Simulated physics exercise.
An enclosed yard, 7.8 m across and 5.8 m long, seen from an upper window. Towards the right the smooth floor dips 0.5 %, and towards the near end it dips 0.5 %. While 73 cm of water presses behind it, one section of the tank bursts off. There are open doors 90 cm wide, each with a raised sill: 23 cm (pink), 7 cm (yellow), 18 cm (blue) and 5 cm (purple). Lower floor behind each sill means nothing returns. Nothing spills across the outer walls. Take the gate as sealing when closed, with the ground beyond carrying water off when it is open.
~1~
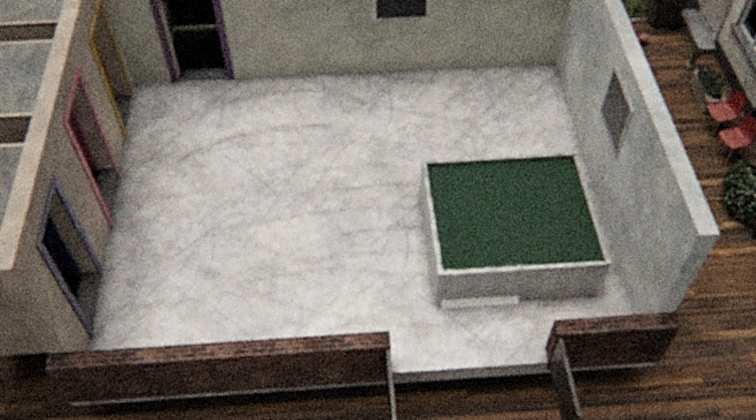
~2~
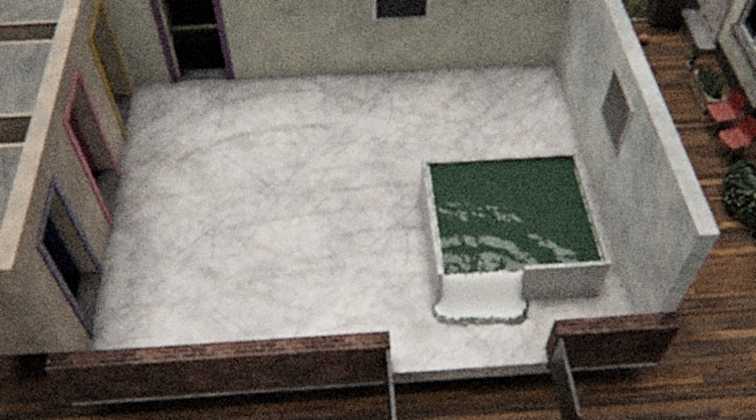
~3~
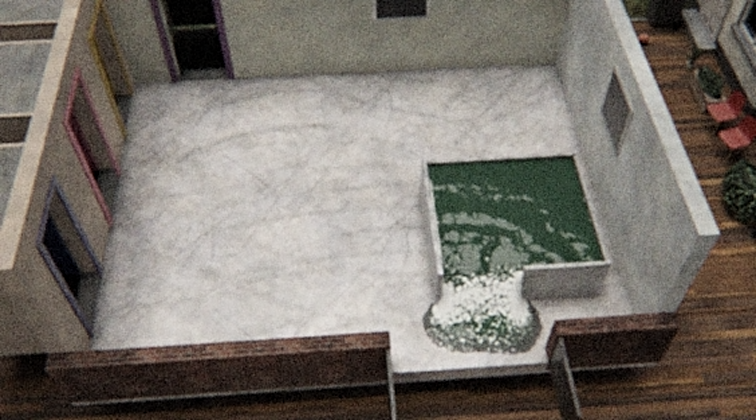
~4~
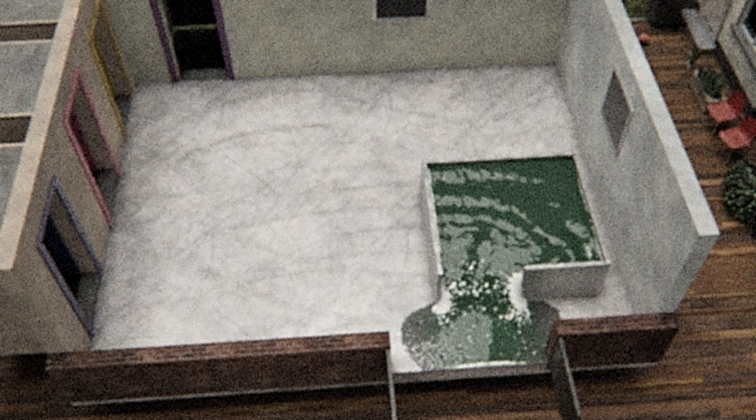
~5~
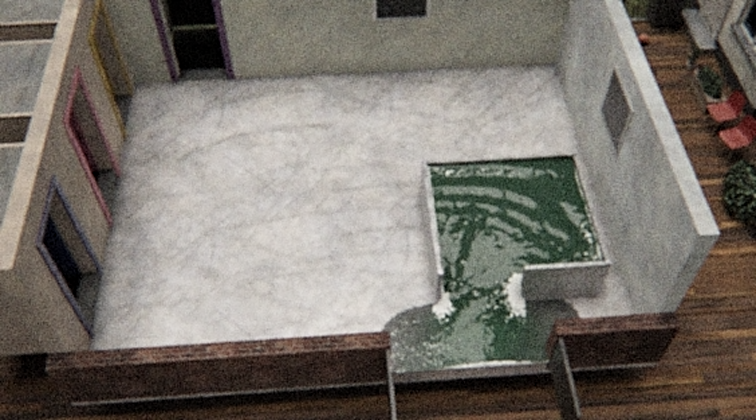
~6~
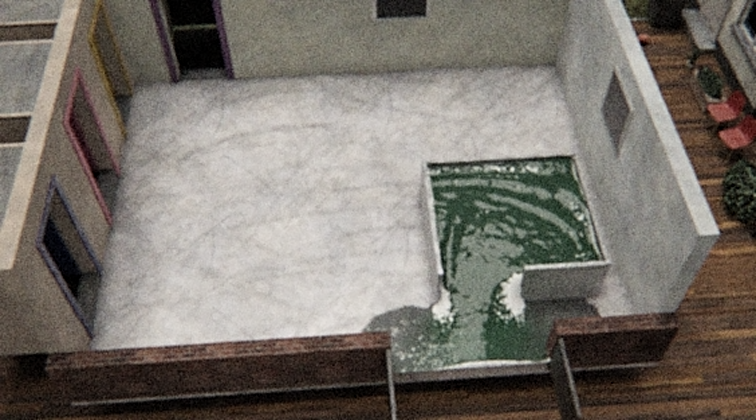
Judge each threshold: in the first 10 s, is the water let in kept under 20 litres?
At the pink door the limit will hold; at the yellow door the limit will hold; at the blue door the limit will hold; at the purple door the limit will hold.
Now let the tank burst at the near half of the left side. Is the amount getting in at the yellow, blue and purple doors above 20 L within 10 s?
In that case, yellow door: More than that, blue door: More than that, purple door: More than that.
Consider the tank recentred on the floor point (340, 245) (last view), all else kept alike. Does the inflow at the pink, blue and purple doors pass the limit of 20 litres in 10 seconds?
Measured against that limit, pink comes out short of it, blue beyond it and purple beyond it.
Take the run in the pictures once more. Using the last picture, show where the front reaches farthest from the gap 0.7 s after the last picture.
That's around (296, 363) in the last picture.
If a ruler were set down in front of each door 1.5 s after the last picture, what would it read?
Pink 0 cm, yellow 0 cm, blue 0 cm, purple 0 cm.
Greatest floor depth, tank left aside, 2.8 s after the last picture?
About 24 cm.
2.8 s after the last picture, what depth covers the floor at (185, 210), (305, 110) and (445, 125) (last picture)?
Spot one 0 cm, spot two 0 cm, spot three 0 cm.
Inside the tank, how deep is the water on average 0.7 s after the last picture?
The mean depth is around 51 cm.
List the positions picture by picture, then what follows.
In the first frame, the tank at (511, 213) is whole and still, 73 cm deep.
In the second frame, the front is at (522, 310), 0.7 m from the gap at (480, 289); 0.3 m2 of floor is under water; 73 cm left at the back of the tank.
In the third frame, the front is at a hidden place, 1.0 m from the gap at (479, 291); 1.0 m2 of floor is under water; 73 cm left at the back of the tank.
In the fourth frame, the front is at a hidden place, 1.3 m from the gap at (479, 291); 1.9 m2 of floor is under water; 73 cm left at the back of the tank.
In the fifth frame, water pours out at (479, 291) and has run 1.6 m, to a hidden place; typically 9 cm deep outside, 70 cm at the tank's back.
In the sixth frame, water pours out at (479, 291) and has run 1.9 m, to a hidden place; typically 10 cm deep outside, 62 cm at the tank's back.
Then, 0.7 s after the last picture water covers 10 % of the floor and is deepest (44 cm) near (468, 307); pink door not reached, yellow door not reached, blue door not reached, purple door not reached.
Then, 1.5 s after the last picture water covers 10 % of the floor and is deepest (33 cm) near (468, 307); pink door not reached, yellow door not reached, blue door not reached, purple door not reached.
Then, 2.8 s after the last picture water covers 15 % of the floor and is deepest (24 cm) near (468, 307); pink door not reached, yellow door not reached, blue door not reached, purple door not reached.
Then, 5.3 s after the last picture water covers 10 % of the floor and is deepest (15 cm) near (468, 307); pink door not reached, yellow door not reached, blue door 1 cm at the sill, 0 L in, purple door not reached.
Then, 9.3 s after the last picture water covers 10 % of the floor and is deepest (8 cm) near (468, 307); pink door not reached, yellow door not reached, blue door 1 cm at the sill, 0 L in, purple door not reached.
